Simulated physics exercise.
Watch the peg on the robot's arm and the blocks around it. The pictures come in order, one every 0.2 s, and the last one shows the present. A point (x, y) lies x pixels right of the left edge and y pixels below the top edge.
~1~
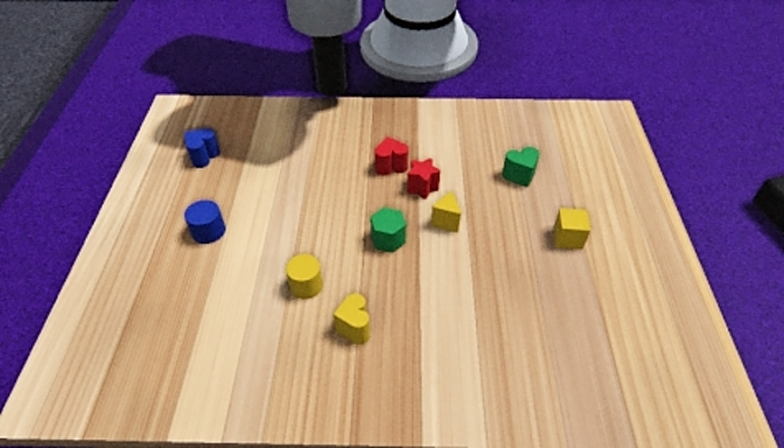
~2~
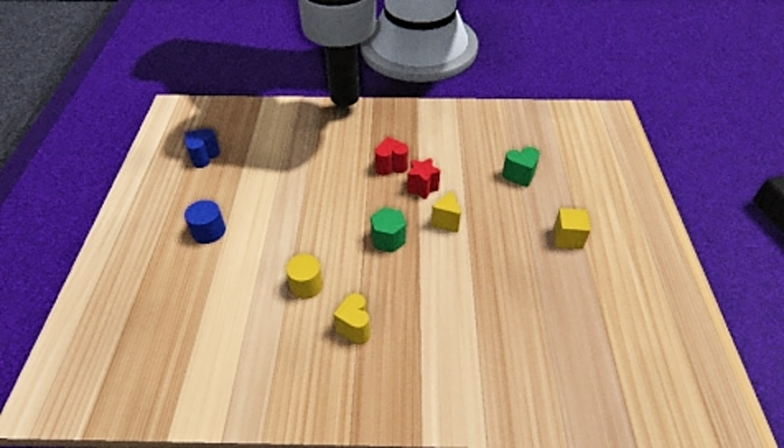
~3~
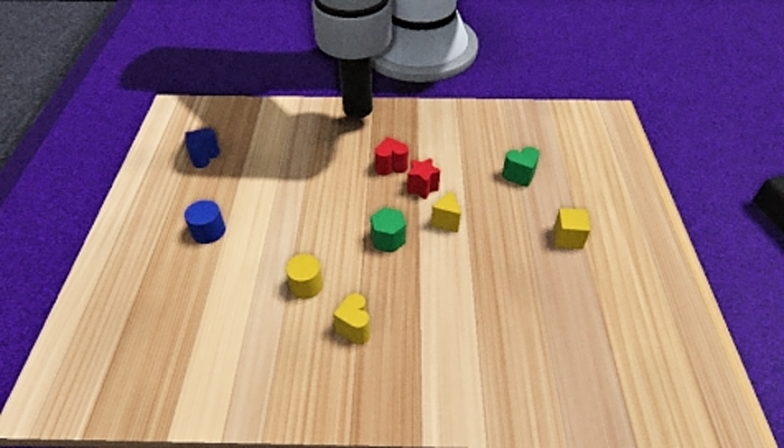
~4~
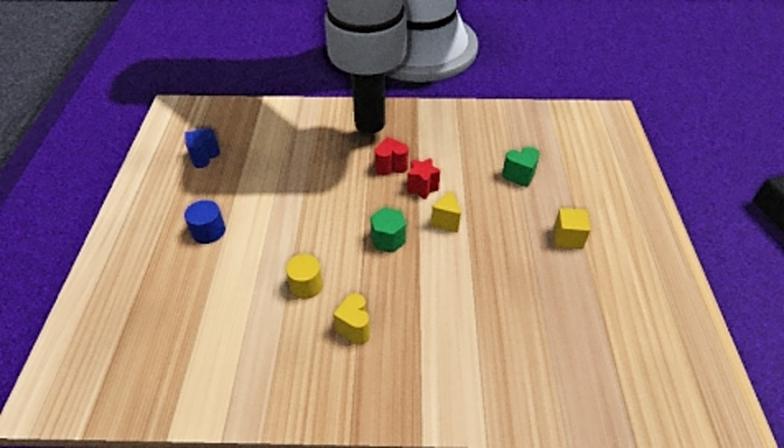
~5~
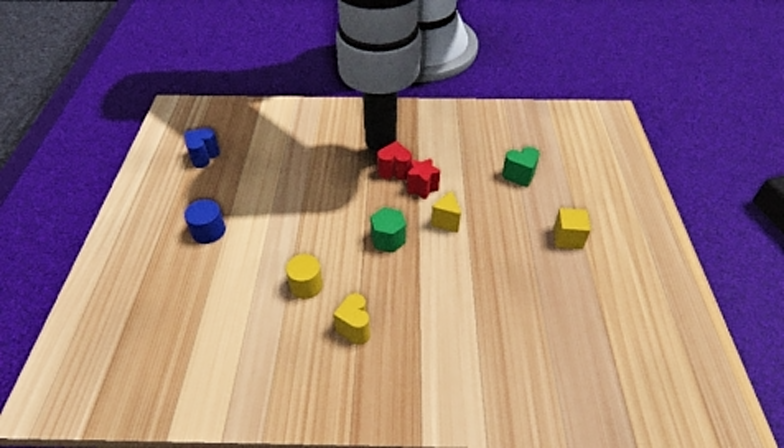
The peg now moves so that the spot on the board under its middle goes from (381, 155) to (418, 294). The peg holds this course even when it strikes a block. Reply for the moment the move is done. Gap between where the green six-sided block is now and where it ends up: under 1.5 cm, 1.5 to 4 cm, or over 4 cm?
Travels over 4 cm.
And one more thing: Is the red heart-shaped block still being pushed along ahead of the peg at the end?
Final answer: No.
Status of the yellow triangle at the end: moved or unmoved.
It moves.
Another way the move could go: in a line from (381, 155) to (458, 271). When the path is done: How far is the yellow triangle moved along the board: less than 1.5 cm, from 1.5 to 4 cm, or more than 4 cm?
Its final spot will lie 1.5 to 4 cm from the current one.
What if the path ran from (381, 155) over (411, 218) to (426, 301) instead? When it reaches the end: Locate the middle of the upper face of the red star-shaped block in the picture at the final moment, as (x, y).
Pixel (449, 188).
What follows on the original path. One third of the way, peg at (390, 184); red heart-shaped block at (416, 189), turned 30° anticlockwise; red star-shaped block at (452, 185), turned 55° anticlockwise; yellow triangle at (452, 205), turned 25° clockwise.
Two thirds of the way, peg at (402, 231); green six-sided block at (386, 247), turned 20° clockwise; red heart-shaped block at (429, 203), turned 65° anticlockwise; red star-shaped block at (455, 186), turned 70° anticlockwise; yellow triangle at (460, 208), turned 45° clockwise.
At the end, peg at (419, 283); green six-sided block at (378, 269), turned 60° clockwise; red heart-shaped block at (429, 203), turned 65° anticlockwise; red star-shaped block at (455, 186), turned 70° anticlockwise; yellow triangle at (460, 208), turned 45° clockwise.
